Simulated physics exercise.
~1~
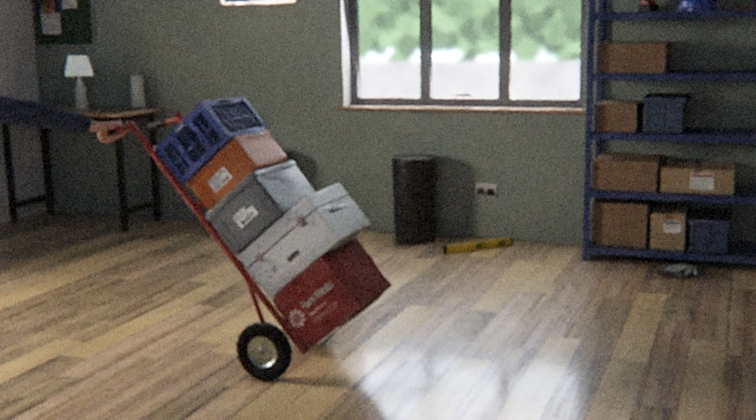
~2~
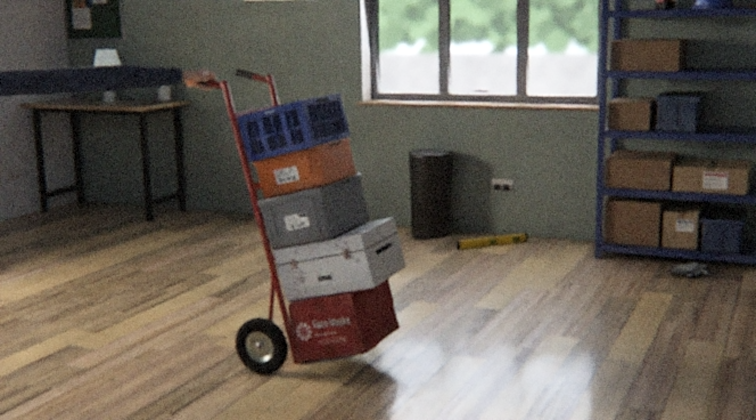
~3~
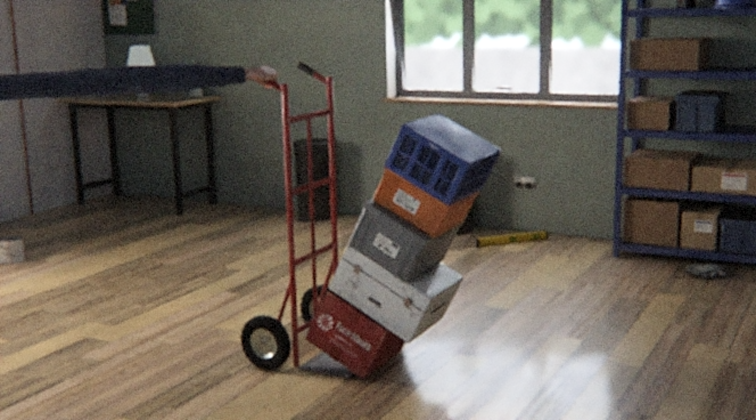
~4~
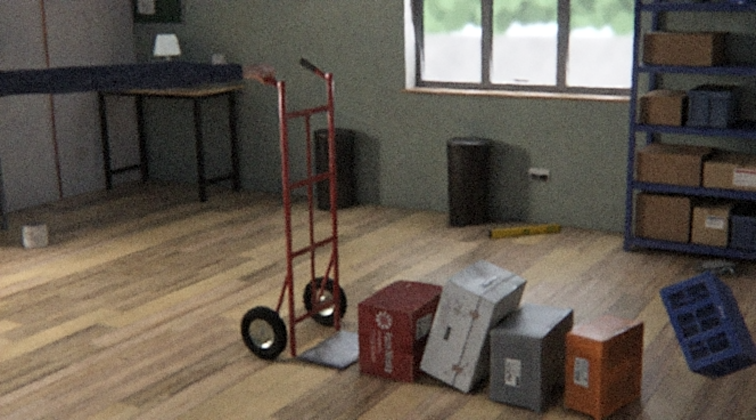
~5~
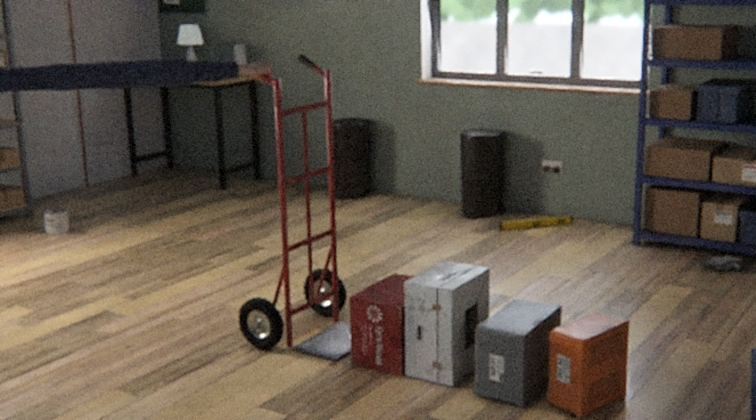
A red two-wheeled hand truck, gripped by a dark-sleeved arm from the left, leans back in a wood-floored storeroom, seen from the side as the view drifts slightly. It carries a red parcel at the bottom, then a white toolbox, a grey tote, an orange tote and a blue crate. The arm swings the truck upright and it stops, but the stack keeps tipping forward to the right. The blue crate, totes and toolbox topple off across the floor. Finally the truck stands upright, the red parcel on its side beside the plate, the others strewn rightward, the crate farthest away.
